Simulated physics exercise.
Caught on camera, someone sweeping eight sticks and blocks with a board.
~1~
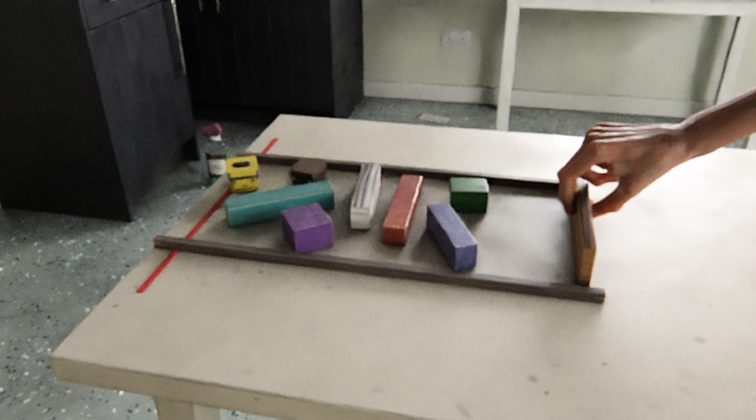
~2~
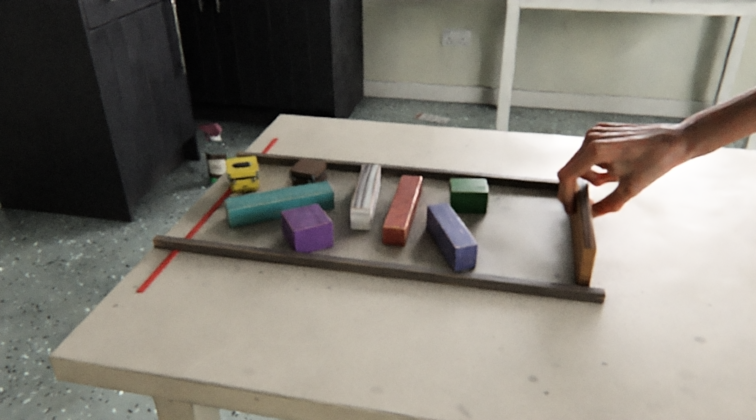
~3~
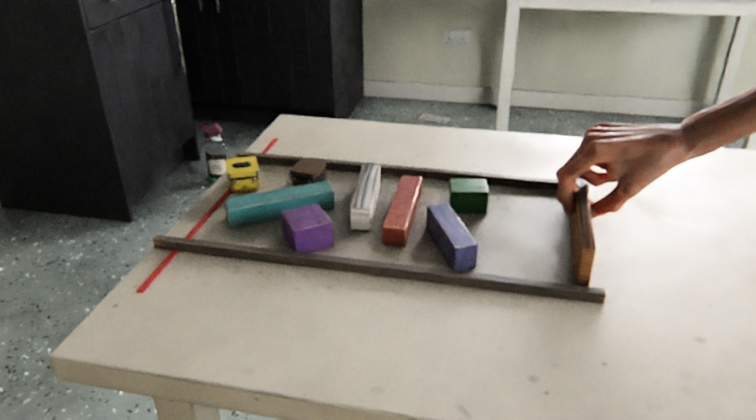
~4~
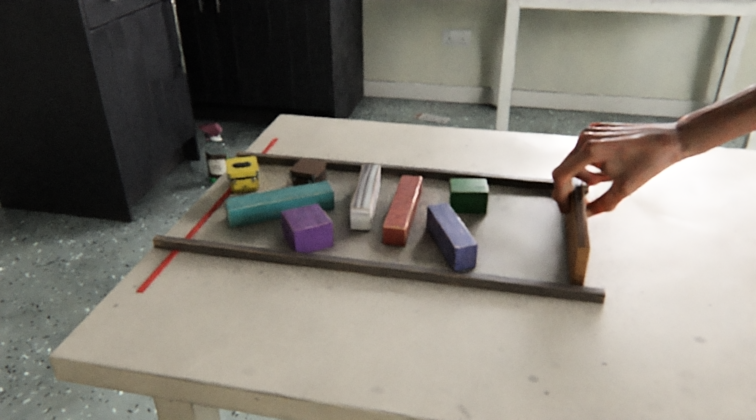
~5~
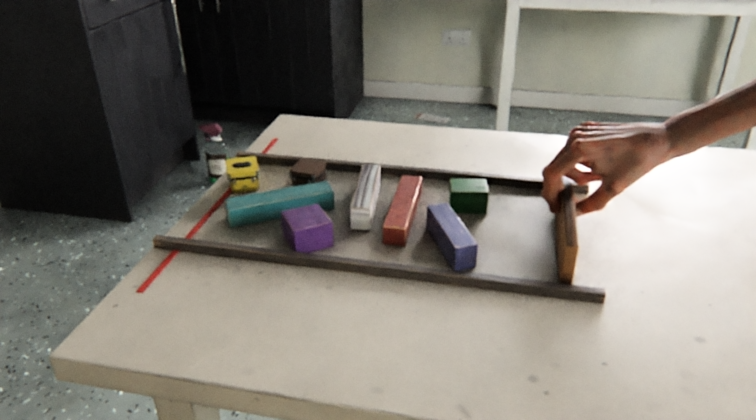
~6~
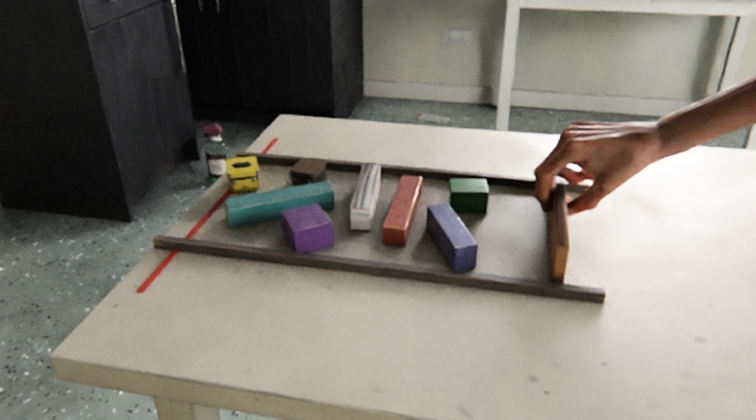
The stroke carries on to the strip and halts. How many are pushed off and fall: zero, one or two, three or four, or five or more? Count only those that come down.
In the end the number that fall off is five or more.
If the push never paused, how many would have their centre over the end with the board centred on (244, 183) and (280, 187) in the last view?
In that order 4 and 3.
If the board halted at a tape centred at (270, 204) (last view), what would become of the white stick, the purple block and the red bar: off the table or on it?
The white stick does not fall, the purple block is kept, the red bar does not fall.
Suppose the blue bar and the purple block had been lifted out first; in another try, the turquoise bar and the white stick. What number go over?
Fallen: 4, and 3 in the other try.
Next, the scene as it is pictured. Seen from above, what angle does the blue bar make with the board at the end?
About 0°.
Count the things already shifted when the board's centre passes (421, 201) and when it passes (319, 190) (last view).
First 4, then 8.
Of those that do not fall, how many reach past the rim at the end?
That would be 1.
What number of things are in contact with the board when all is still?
That makes 2.
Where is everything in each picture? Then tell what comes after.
Yellow case (243, 175); turquoise bar (280, 204); brown case (309, 175); board (581, 216); tape (222, 199), in the first frame.
Turquoise bar (280, 204); white stick (366, 195), in the second frame.
Brown case (309, 175); board (580, 216), in the third frame.
Yellow case (243, 175); green block (468, 196), in the fourth frame.
Turquoise bar (280, 204); blue bar (451, 235), in the fifth frame.
Yellow case (243, 175); turquoise bar (280, 204); brown case (309, 175); board (557, 214); tape (222, 199), in the sixth frame.
Early on, none off yet; yellow case at rest near (243, 175); turquoise bar moving near (276, 203); brown case at rest near (309, 175).
Finally, the number that fall off is five or more; lost, red bar, white stick, purple block, brown case, turquoise bar and yellow case.
